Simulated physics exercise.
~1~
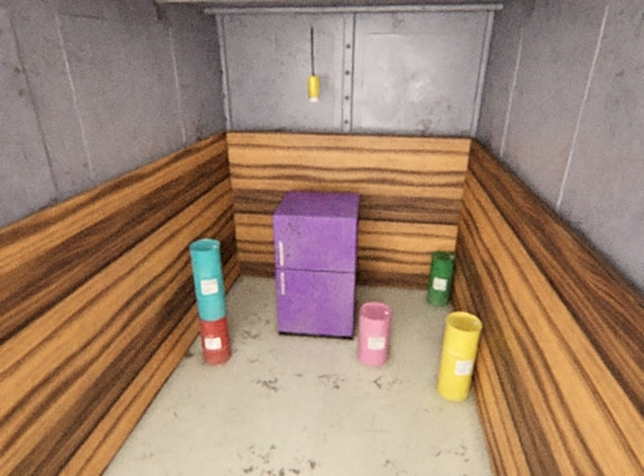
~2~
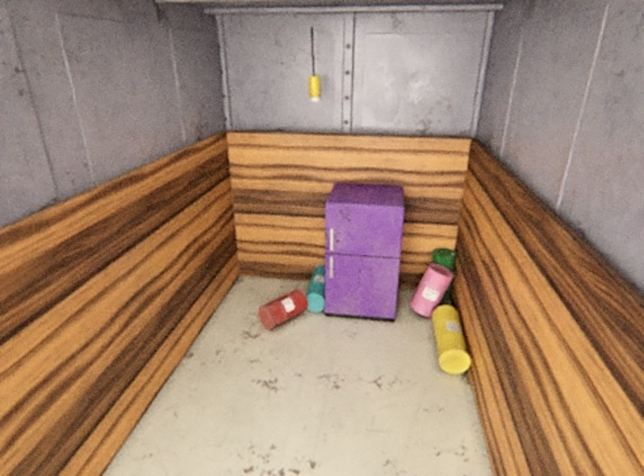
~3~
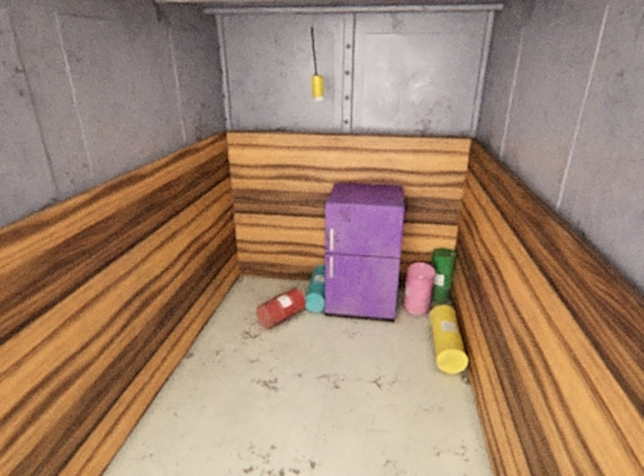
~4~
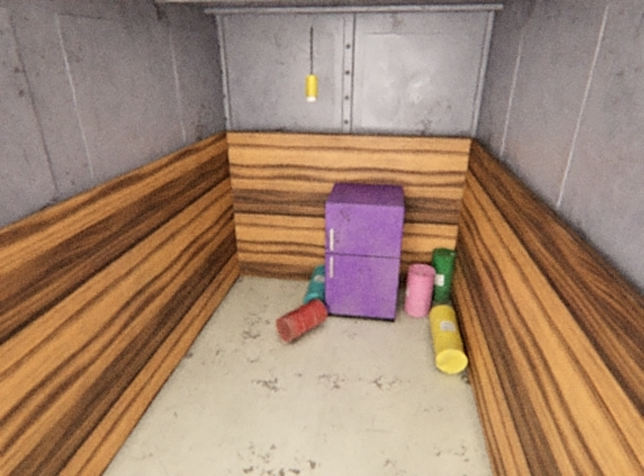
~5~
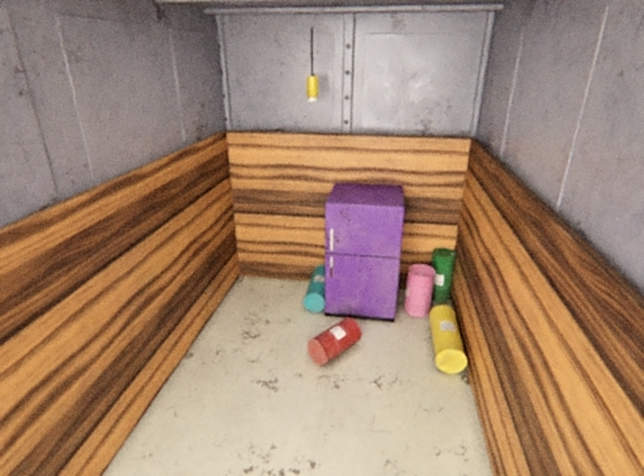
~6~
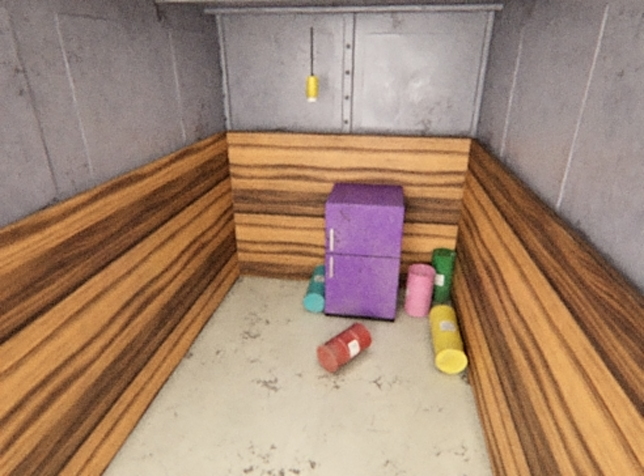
In a van's load bay, a purple fridge and canisters shift forwards and right, several toppling, before the red one rolls away.
